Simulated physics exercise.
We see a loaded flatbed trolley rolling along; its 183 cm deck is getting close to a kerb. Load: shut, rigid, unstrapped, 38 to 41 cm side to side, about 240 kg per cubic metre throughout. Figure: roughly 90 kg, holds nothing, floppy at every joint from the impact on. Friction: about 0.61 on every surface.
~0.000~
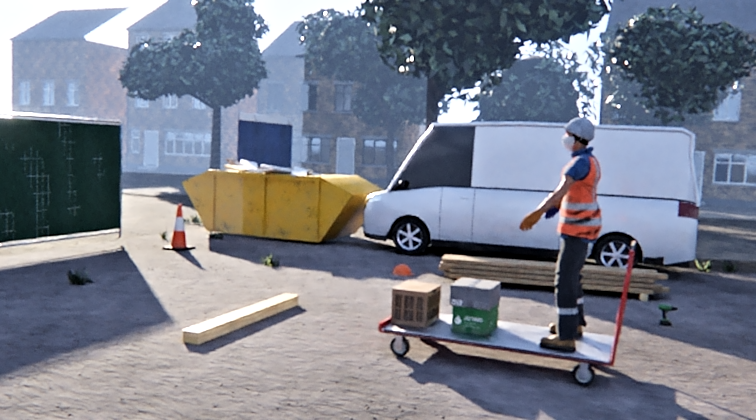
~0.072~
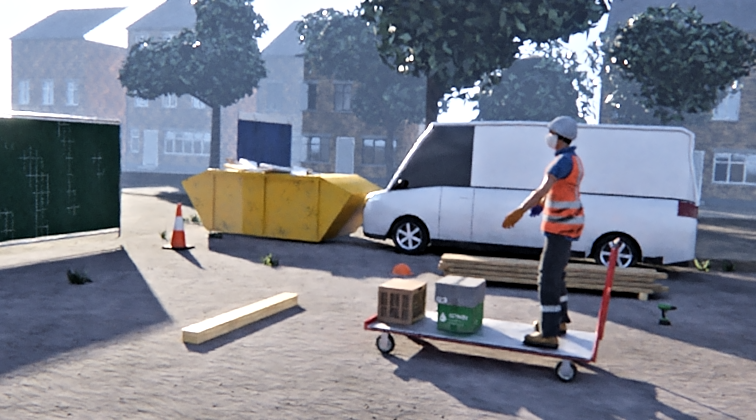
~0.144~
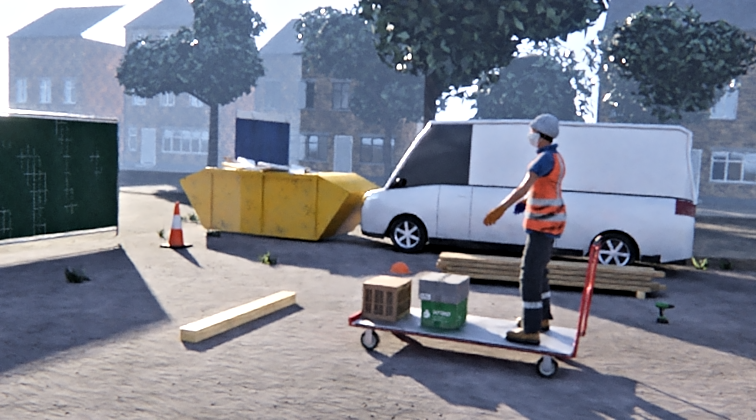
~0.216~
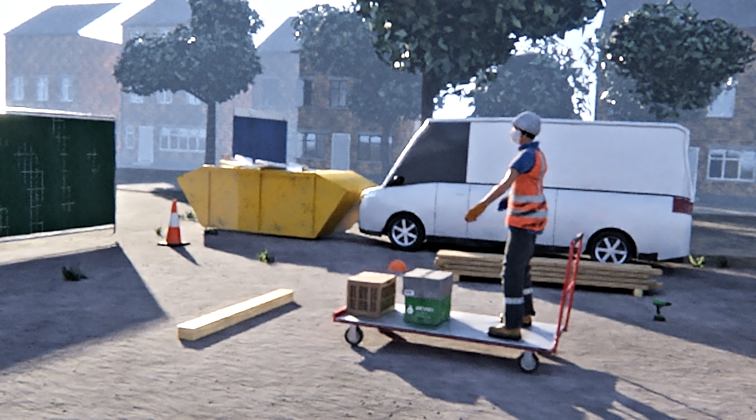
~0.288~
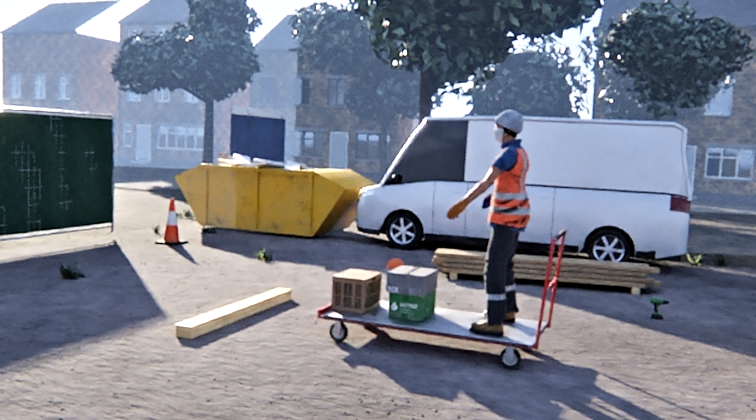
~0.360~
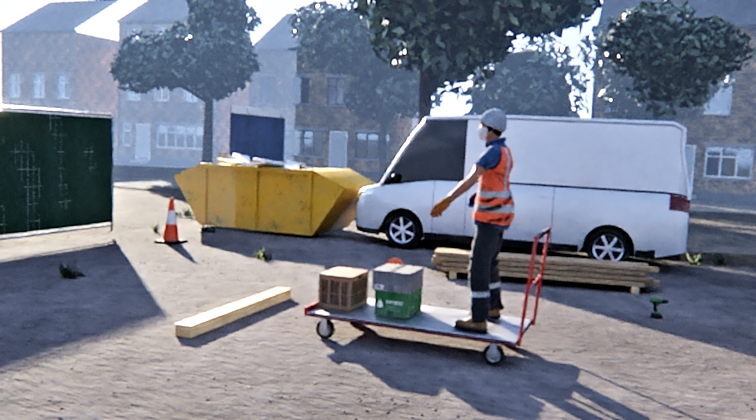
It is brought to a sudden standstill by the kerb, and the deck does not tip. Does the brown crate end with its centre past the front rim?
My guess is it stays inside the edge.
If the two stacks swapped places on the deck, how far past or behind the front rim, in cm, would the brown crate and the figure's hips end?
Outcome - brown: 50 cm behind rim; hips: 70 cm behind rim.
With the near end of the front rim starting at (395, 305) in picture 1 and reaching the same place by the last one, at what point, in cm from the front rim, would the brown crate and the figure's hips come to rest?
Brown: 20 cm behind; hips: 120 cm behind.
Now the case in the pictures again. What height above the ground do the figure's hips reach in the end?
Hip height: Approx. 70 cm.
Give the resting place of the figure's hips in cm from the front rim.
The hips end up about 80 cm behind the front rim.
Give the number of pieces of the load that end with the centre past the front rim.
0.
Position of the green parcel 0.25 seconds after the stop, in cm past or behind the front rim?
About 50 cm behind the rim.
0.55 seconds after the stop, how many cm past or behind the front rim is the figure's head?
Position: Approx. 30 cm behind the front rim.
Impact comes at 0.88 s.
After 1.13 s the brown crate is 16 cm behind the rim, tilted 15°, near (254, 274) in the last picture's view.
After 1.43 s the brown crate is 16 cm behind the rim, tilted 10°, near (254, 274) in the last picture's view.
After 1.88 s the brown crate is 17 cm behind the rim, tilted 10°, near (255, 275) in the last picture's view.
At rest, 4.3 s, nothing is past the rim; behind it, green parcel, grey carton, brown crate and the figure's hips.
